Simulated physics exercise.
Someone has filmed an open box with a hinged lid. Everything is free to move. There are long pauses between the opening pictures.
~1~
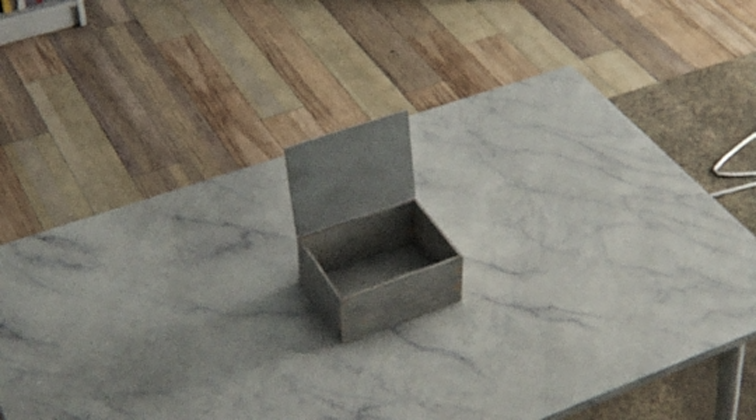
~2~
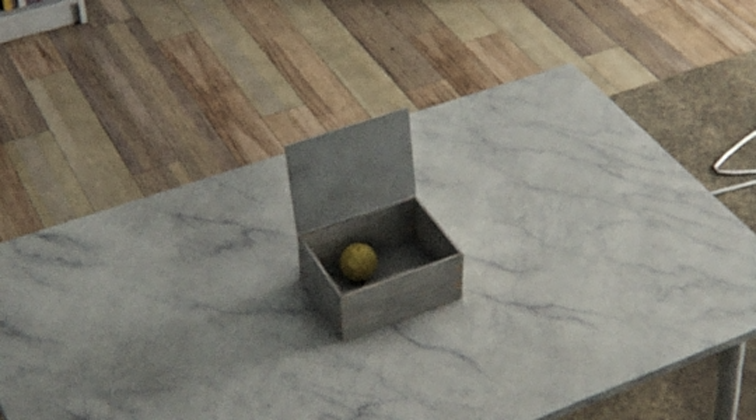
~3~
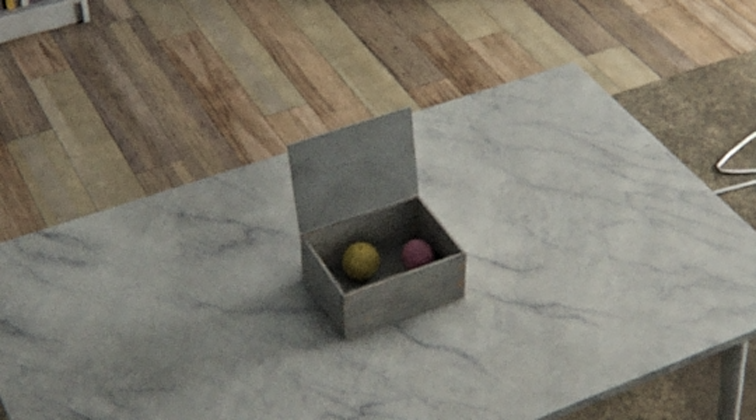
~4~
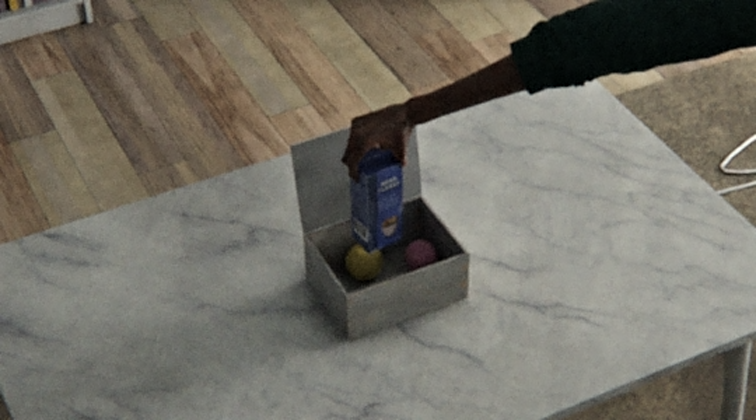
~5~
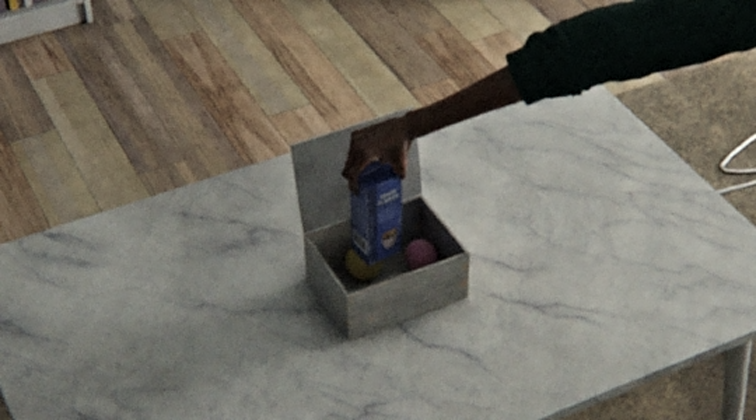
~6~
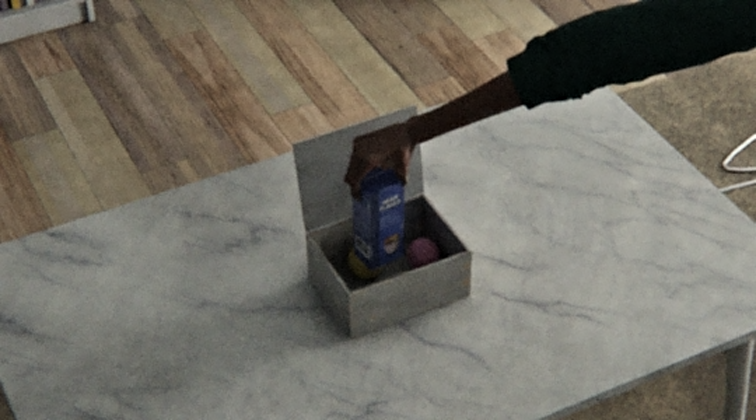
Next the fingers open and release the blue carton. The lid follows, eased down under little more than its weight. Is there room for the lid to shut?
As it turns out, it will not close.
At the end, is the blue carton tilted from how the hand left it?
The blue carton ends up tilted.
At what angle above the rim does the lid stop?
Some 20° above the rim.
Then, 0.60 s after the last picture, blue carton tipped 53° from how it was near (410, 253).
Then, 1.50 s after the last picture, lid 65° above the rim; blue carton tipped 53° from how it was near (418, 252); yellow apple rolled a little.
Then, 1.90 s after the last picture, lid 25° above the rim; blue carton tipped 53° from how it was near (418, 252); yellow apple rolled a little.
At rest, lid 22° above the rim; tipped over in the box, blue carton; the other 2 in place. Seen from the same camera at the end, blue carton near (414, 249).
